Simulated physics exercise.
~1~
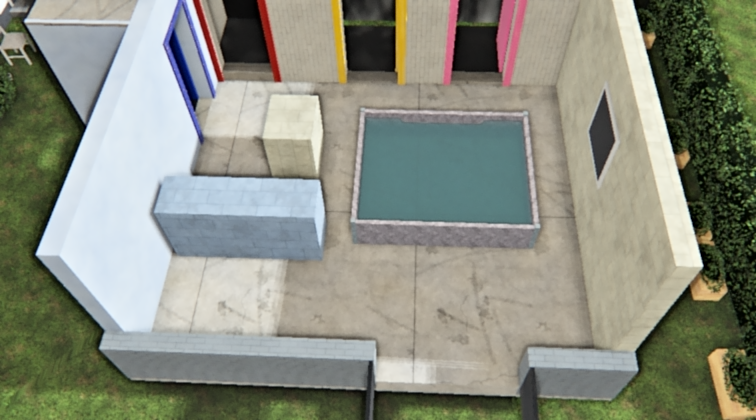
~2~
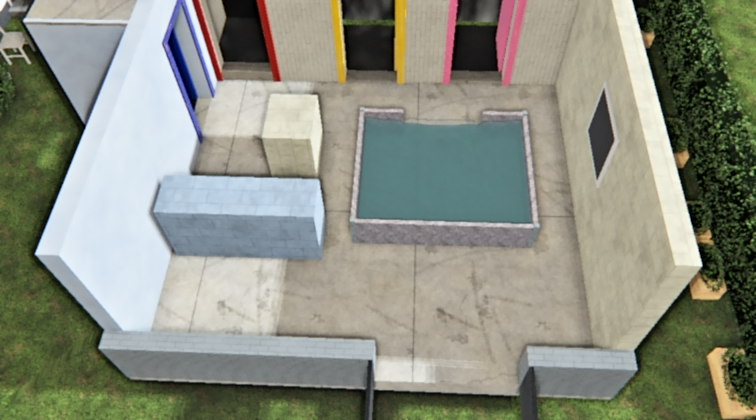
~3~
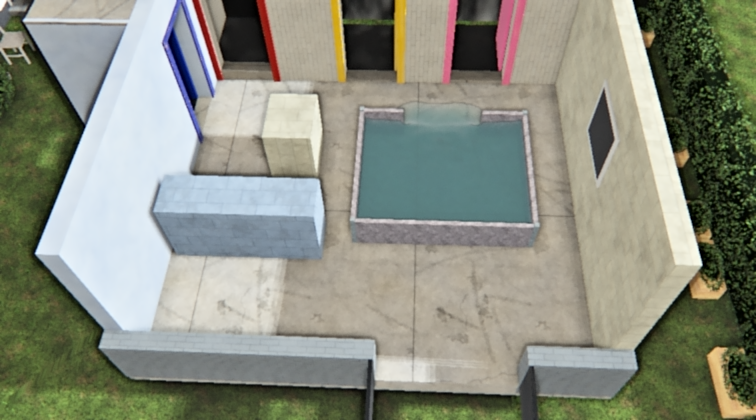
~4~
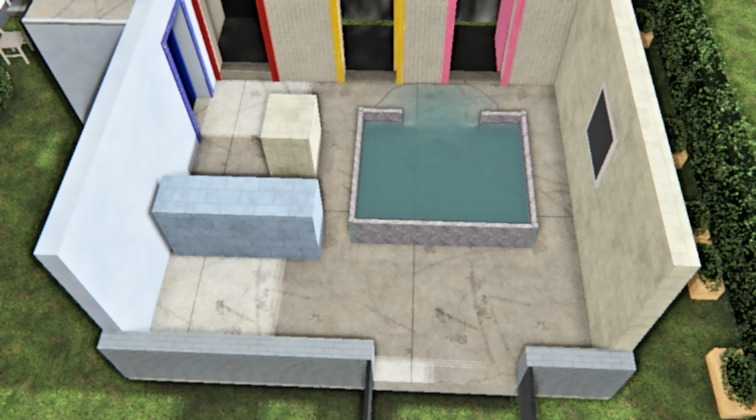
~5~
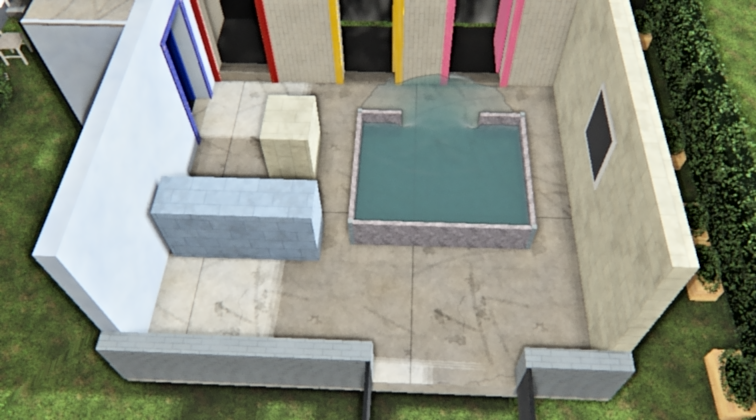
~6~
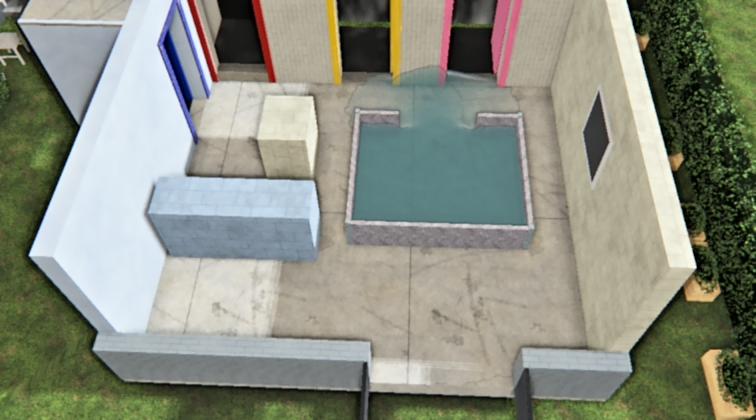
Water escapes from an open tank in a paved, walled yard, seen from high above. The teal pool has a pale stone rim right of centre, with a light blue block and a cream block to its left, and red, yellow and pink trimmed openings behind. A gap opens in the tank's far side, then water pours through and fans across the paving towards the back wall, as the view shifts very slightly.
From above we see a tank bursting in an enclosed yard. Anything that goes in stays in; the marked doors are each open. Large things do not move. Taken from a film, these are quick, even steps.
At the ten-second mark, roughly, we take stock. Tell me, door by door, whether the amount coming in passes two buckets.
One by one: The blue door tops two buckets, the pink door tops two buckets, the red door never tops two buckets, the yellow door tops two buckets.
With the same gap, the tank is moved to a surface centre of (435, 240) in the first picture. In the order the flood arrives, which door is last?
Result: The one in blue.
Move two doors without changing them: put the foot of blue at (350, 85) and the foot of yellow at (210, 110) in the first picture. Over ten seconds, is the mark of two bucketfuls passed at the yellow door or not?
Yellow door: Goes past it.
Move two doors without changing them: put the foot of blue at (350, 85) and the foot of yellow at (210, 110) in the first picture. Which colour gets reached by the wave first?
The door marked pink.
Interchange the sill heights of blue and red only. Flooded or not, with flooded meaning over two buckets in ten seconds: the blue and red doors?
Result - blue door: Misses the threshold; red door: Clears the threshold.
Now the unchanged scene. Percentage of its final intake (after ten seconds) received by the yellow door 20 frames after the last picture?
Close to 55 out of every hundred.
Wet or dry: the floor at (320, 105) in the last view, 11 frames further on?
Looking there, it would be swamped.
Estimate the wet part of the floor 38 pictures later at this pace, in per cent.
Close to 60 percent, by my reckoning.
A moment on, water covers 15 % of the floor; the blue door not reached, the pink door over two buckets in, the red door not reached, the yellow door under two buckets in.
Next, water covers 25 % of the floor; the blue door not reached, the pink door far over two buckets in, the red door wet at the sill, nothing in, the yellow door over two buckets in.
Then, water covers 40 % of the floor; the blue door over two buckets in, the pink door far over two buckets in, the red door wet at the sill, nothing in, the yellow door far over two buckets in.
Later, water covers 60 % of the floor; the blue door far over two buckets in, the pink door far over two buckets in, the red door wet at the sill, nothing in, the yellow door far over two buckets in.
In the end, water covers 90 % of the floor; the blue door far over two buckets in, the pink door far over two buckets in, the red door wet at the sill, nothing in, the yellow door far over two buckets in.
